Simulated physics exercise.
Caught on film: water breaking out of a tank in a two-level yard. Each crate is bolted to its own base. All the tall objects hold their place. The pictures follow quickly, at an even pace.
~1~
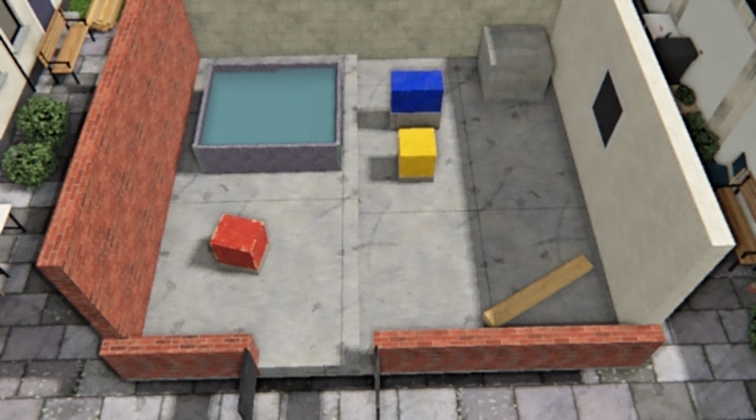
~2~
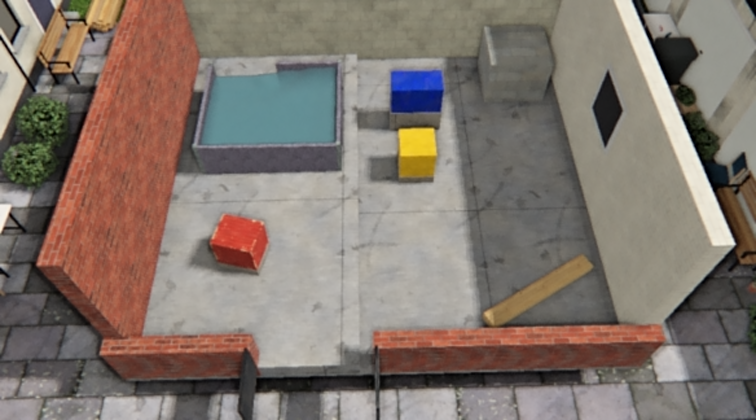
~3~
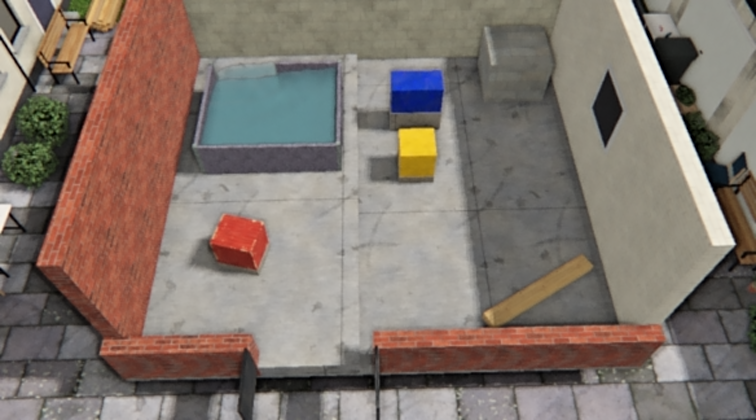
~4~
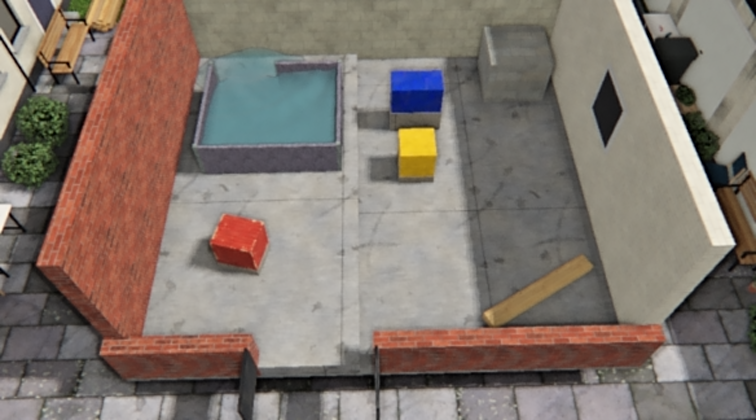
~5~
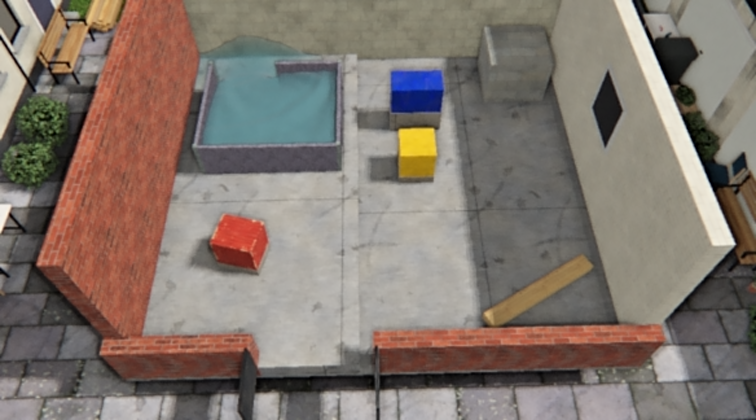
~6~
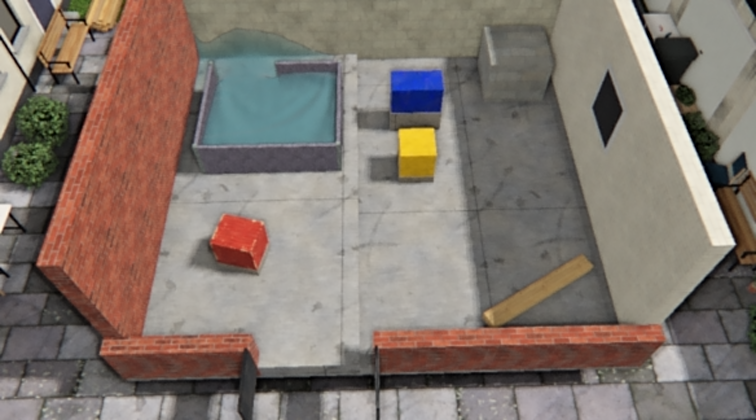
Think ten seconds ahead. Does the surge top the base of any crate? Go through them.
In the end: The blue crate keeps dry; the red crate keeps dry; the yellow crate keeps dry.
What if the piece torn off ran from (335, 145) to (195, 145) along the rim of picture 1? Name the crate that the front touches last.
The blue one.
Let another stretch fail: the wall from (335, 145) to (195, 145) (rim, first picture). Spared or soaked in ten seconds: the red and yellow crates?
My reading: Red crate ends up wet, yellow crate remains dry.
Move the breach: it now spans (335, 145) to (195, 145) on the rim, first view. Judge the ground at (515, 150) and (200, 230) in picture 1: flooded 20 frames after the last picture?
In turn: Not flooded, covered.
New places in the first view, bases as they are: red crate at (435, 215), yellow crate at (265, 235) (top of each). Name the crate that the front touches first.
That is the blue crate.
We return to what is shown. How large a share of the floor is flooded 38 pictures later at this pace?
Roughly 85 per cent.
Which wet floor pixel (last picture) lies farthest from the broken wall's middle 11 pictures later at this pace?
Near (481, 57).
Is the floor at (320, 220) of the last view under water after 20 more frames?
At that place: Free of water.
A moment on, water covers 10 % of the floor; the blue crate not reached, the red crate not reached, the yellow crate not reached.
Next, water covers 25 % of the floor; the blue crate water round its plinth, the red crate not reached, the yellow crate not reached.
Then, water covers 40 % of the floor; the blue crate water round its plinth, the red crate water round its plinth, the yellow crate water round its plinth.
Later, water covers 85 % of the floor; the blue crate water round its plinth, the red crate water round its plinth, the yellow crate water round its plinth.
In the end, water covers 95 % of the floor; the blue crate stayed above the water, the red crate stayed above the water, the yellow crate stayed above the water.
